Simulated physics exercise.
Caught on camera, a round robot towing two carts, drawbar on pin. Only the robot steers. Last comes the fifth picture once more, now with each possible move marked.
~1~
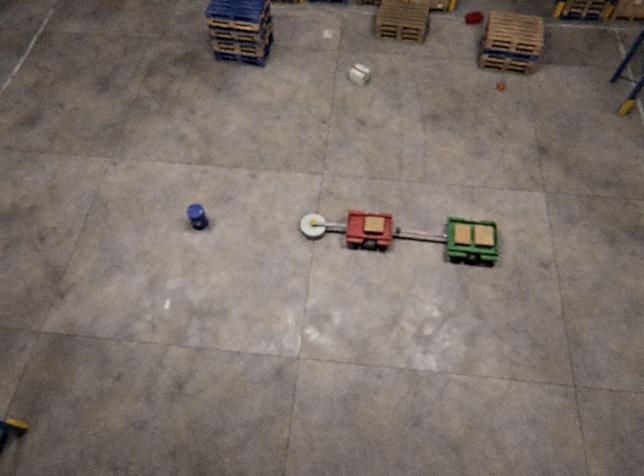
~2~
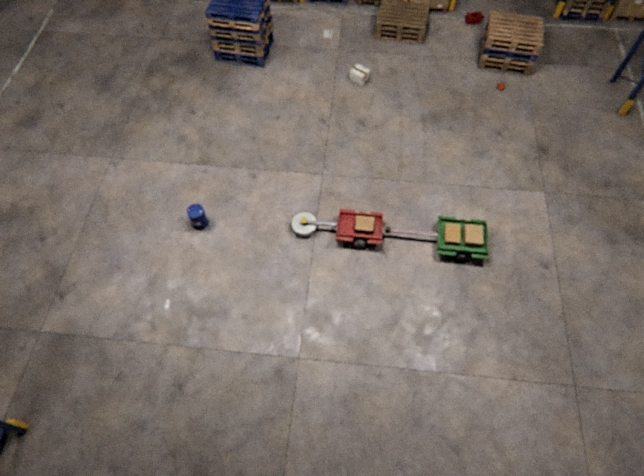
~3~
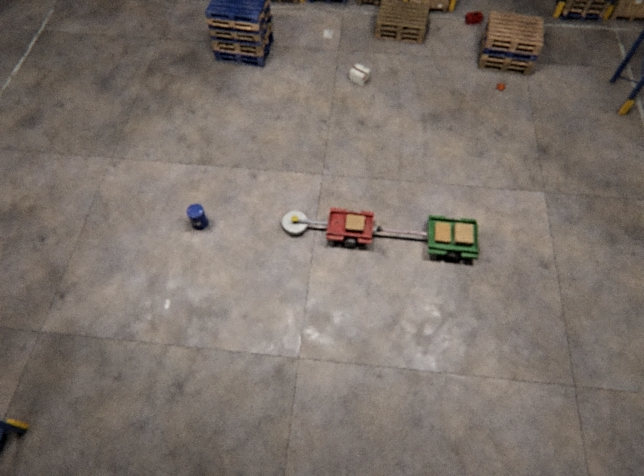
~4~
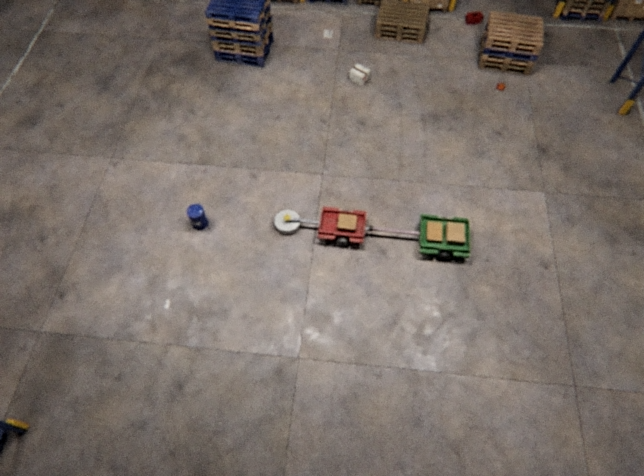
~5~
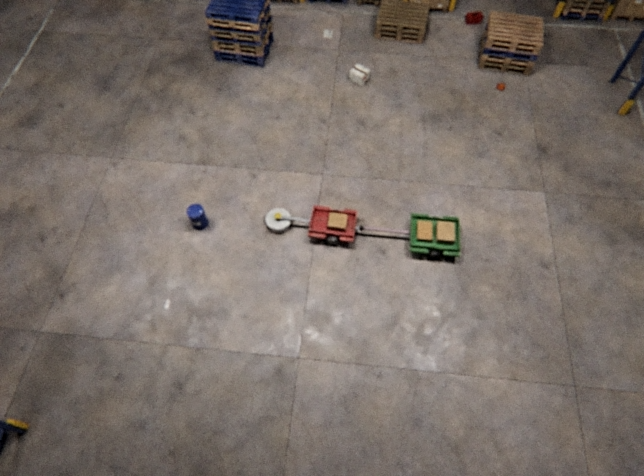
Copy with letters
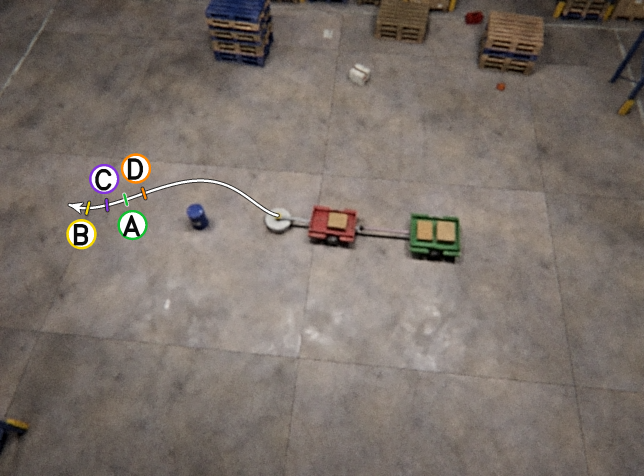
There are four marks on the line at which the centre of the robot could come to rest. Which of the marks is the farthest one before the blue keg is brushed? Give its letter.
It should halt at B.
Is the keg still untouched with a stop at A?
For that mark, yes.
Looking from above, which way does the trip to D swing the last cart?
For that mark, clockwise.
On the marked copy, A at (126, 200); B at (88, 208); C at (107, 205); D at (144, 193); the route from (278, 216) via (179, 183) to (69, 205).
Following B. Soon after the start, robot (222, 187), last cart (363, 226).
Later, robot (152, 195), last cart (297, 208).
In the end, robot (91, 212), last cart (241, 198); nothing has been touched.
As for the rest, A is safe but short; C is safe but short; D is safe but short.
